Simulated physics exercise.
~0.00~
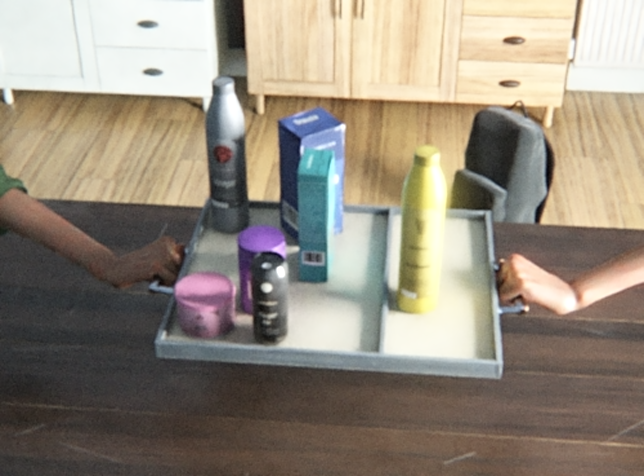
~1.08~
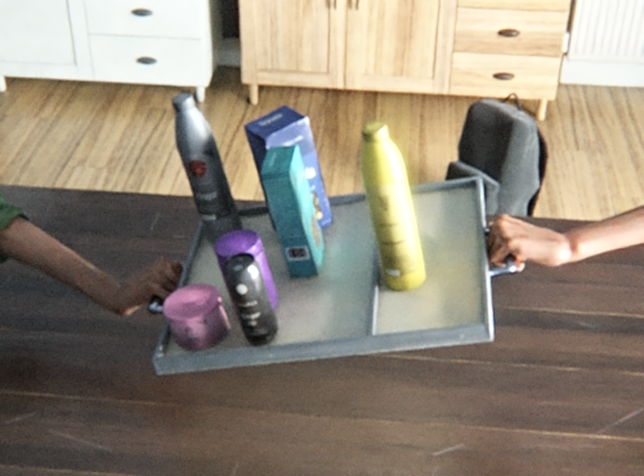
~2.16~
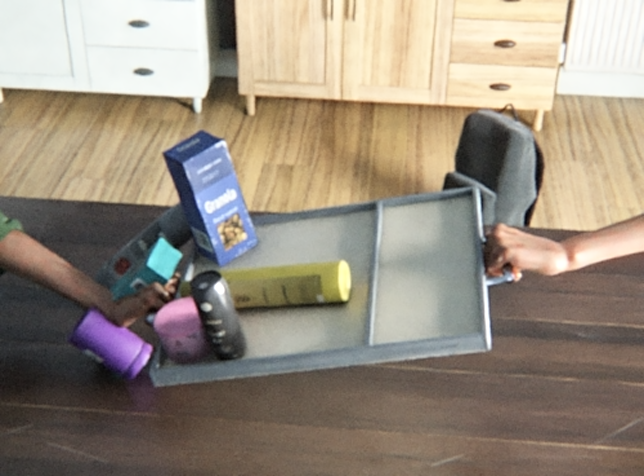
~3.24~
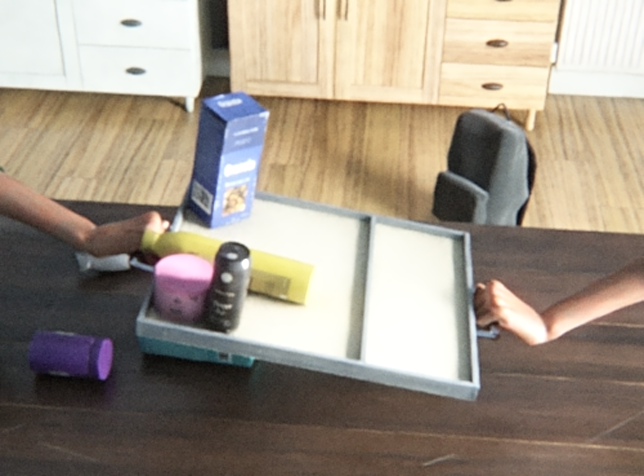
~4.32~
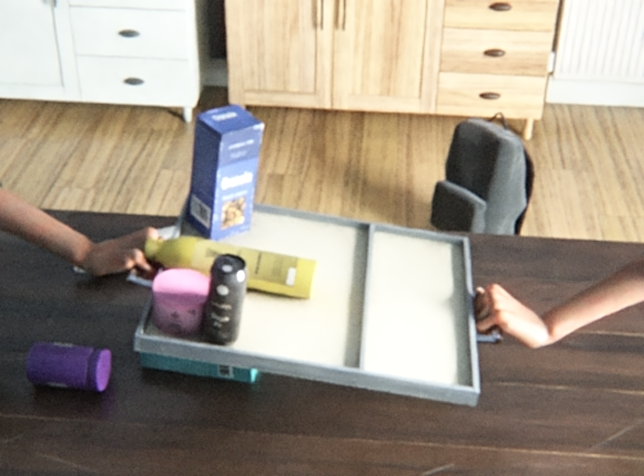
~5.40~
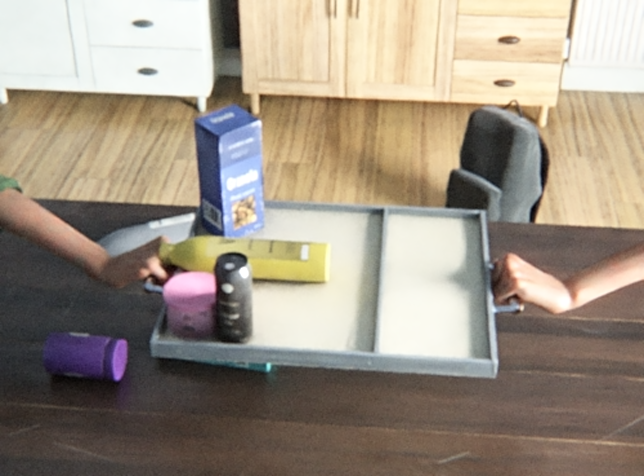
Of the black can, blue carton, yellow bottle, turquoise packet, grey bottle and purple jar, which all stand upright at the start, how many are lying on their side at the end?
Four of them end on their side. The yellow bottle lies on the tray, while the turquoise packet, grey bottle and purple jar lie off it.
